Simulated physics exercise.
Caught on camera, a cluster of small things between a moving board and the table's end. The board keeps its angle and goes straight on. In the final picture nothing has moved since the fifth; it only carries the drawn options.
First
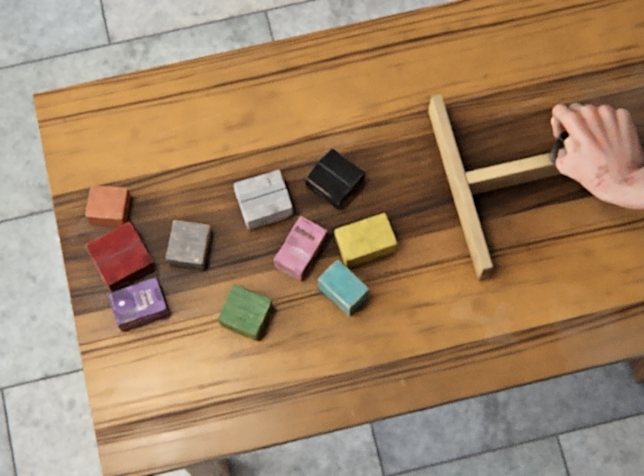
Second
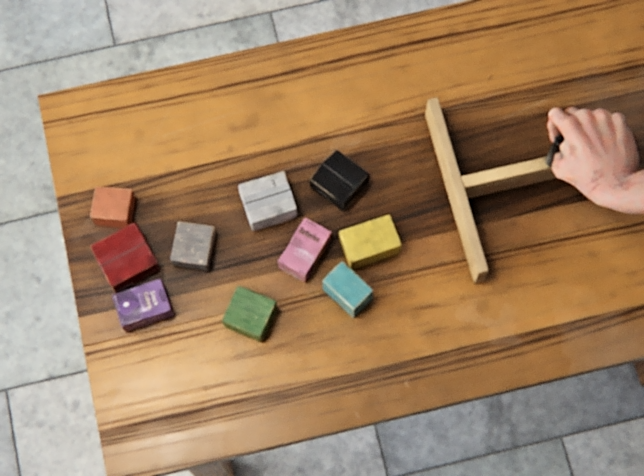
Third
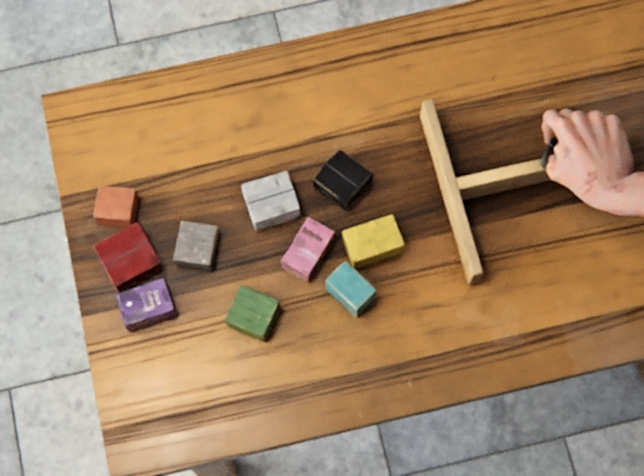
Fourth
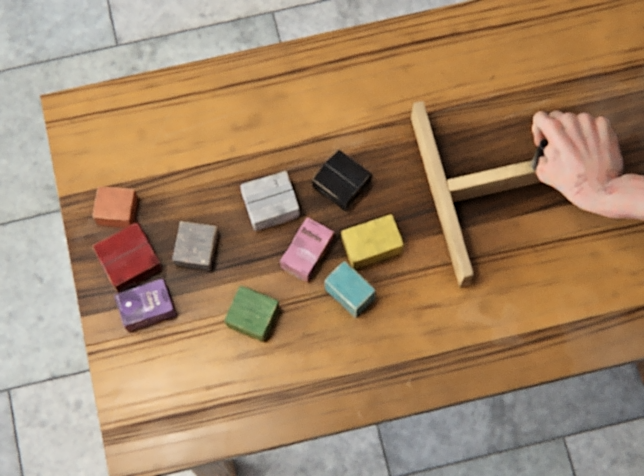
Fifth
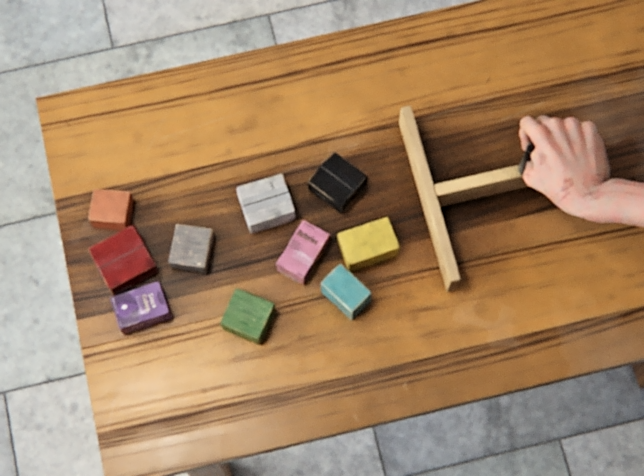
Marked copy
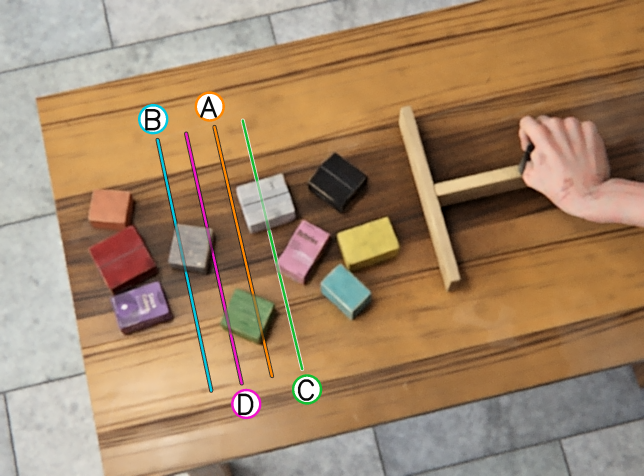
A hand gripping a T-shaped wooden board slides it slowly left across a striped wooden table, starting to the right of a scattered cluster of colourful blocks. The board draws a little nearer to the yellow, turquoise and black ones, still without touching them, while the blocks stay in place.
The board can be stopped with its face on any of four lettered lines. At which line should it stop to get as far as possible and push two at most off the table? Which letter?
It can go as far as B.
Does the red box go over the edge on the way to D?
Yes.
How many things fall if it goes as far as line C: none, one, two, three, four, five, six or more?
By then, none.
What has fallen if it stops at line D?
The red box goes over.
On the marked copy, A at (242, 247); B at (184, 261); C at (271, 241); D at (213, 254).
Taking B. A third of the way, board (341, 212); turquoise block (332, 293); black box (298, 181).
Two thirds of the way, board (252, 232); red box (96, 267); grey block (143, 263).
When it is over, board (184, 248); red box over the edge; orange block (61, 225); one fallen.
As for the rest, A is within the limit but short; C is within the limit but short; D is within the limit but short.
